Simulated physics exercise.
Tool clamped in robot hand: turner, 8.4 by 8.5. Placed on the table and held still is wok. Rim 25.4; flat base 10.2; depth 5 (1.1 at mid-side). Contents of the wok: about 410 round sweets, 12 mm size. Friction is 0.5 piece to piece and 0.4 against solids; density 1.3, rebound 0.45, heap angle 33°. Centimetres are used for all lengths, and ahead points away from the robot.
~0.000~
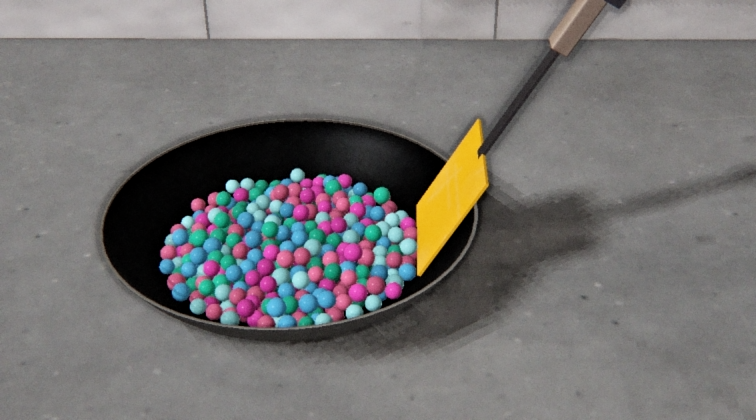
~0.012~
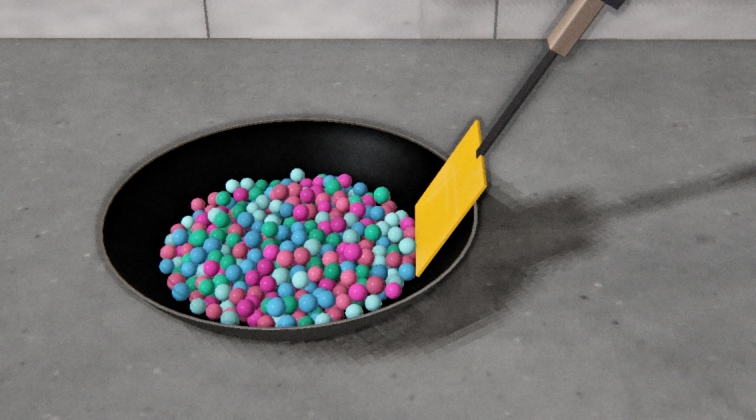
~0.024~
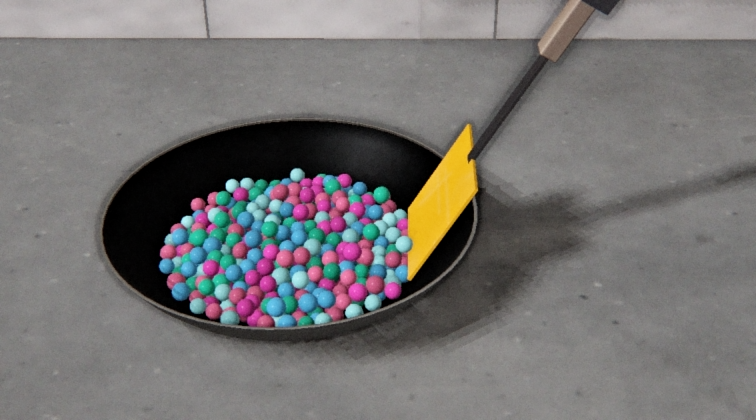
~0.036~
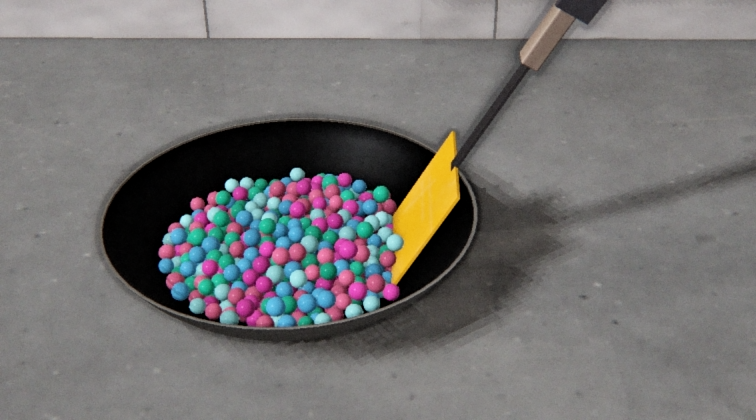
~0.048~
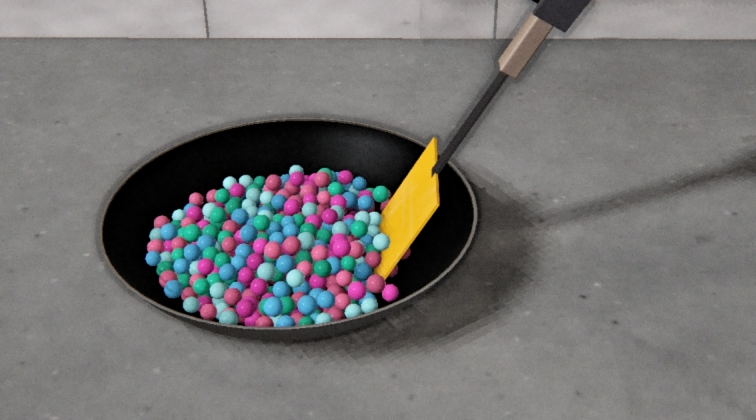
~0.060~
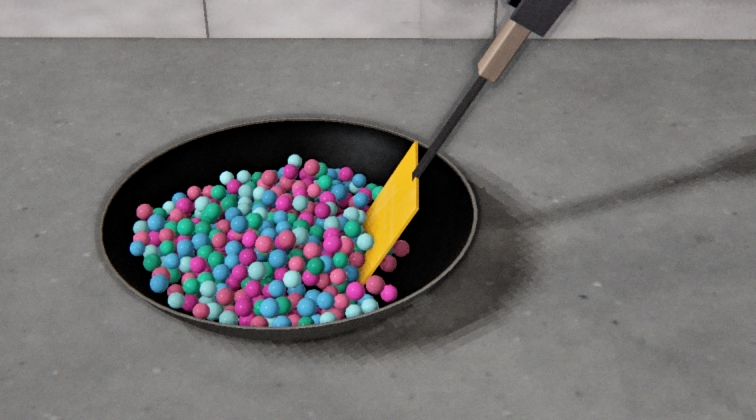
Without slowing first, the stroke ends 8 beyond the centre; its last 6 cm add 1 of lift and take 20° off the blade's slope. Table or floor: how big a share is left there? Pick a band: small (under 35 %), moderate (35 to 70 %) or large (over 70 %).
The share is moderate, 35 to 70 %.
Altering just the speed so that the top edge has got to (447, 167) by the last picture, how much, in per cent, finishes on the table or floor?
I'd say around 20 per cent.
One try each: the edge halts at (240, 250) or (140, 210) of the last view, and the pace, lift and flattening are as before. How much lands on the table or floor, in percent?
About 10 and 55 per cent.
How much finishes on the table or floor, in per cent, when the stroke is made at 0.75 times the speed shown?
Roughly 30 per cent.
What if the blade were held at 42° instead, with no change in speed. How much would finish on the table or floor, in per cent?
It would come to roughly 40 percent.
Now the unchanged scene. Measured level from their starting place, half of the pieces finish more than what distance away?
Distance: Around 13 cm.
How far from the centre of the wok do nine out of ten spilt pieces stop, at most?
About 35 cm.
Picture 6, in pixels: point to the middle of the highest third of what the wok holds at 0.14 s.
Near (181, 215).
After 0.10 s, sloping 60°, highest piece 7 above the table; 405 in the wok, 1 on the blade or in flight.
After 0.14 s, sloping 54°, highest piece 9 above the table; 398 in the wok, 8 on the blade or in flight.
After 0.36 s, sloping 40°, highest piece 7 above the table; 233 in the wok, 140 on the table or floor, 33 on the blade or in flight.
After 1.41 s, sloping 40°, highest piece 5 above the table; 231 in the wok, 175 on the table or floor.
At rest, 231 in the wok, 175 on the table or floor. That is 43 % on the table or floor.
